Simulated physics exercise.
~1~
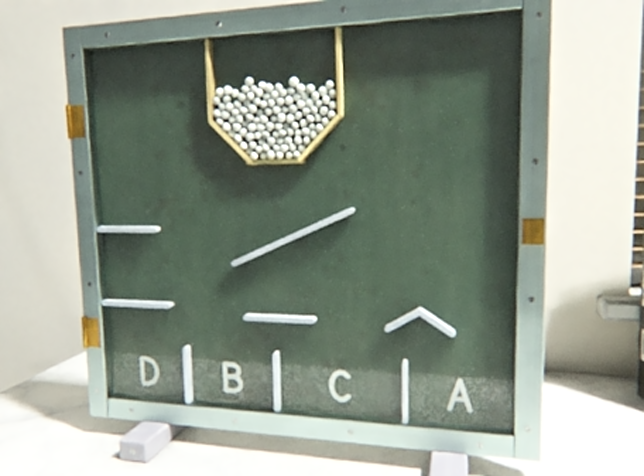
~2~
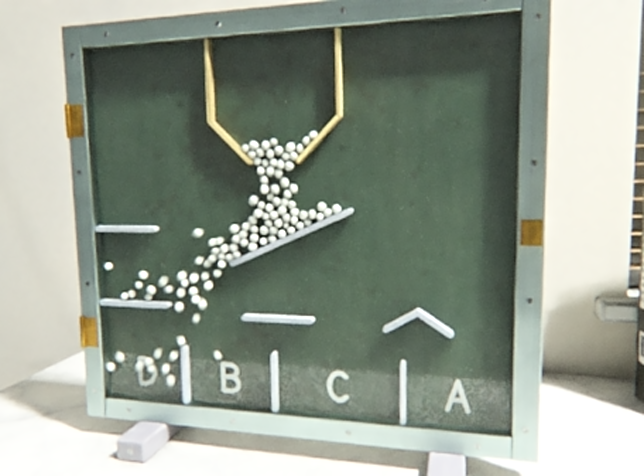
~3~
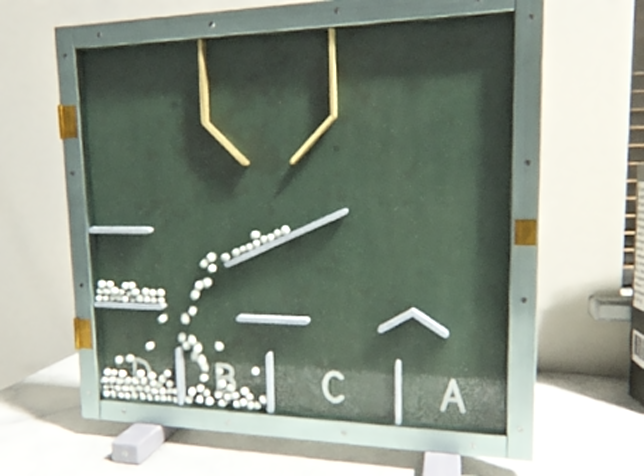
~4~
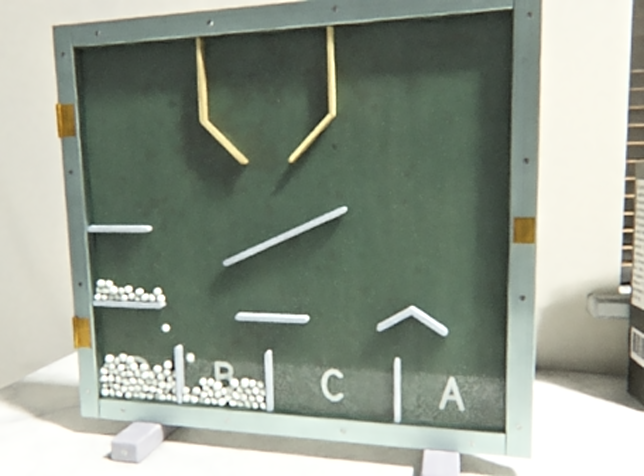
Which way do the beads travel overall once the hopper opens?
The beads move down, pouring from the hopper over the sloping ledge toward the bins below.
White beads sit packed in a yellow-edged hopper at the top of an upright, green-backed case, above several fixed ledges and four lettered bins. The hopper opens at the bottom, and the beads pour out onto a long sloping ledge. They slide down it to the left and spill off its lower end, scattering toward the left wall. Some settle on the lower left ledge, while the rest drop into bins D and B. The stream thins until the hopper and slope are bare, leaving D fullest, B partly filled, C and A empty, and a couple of stragglers still in the air.
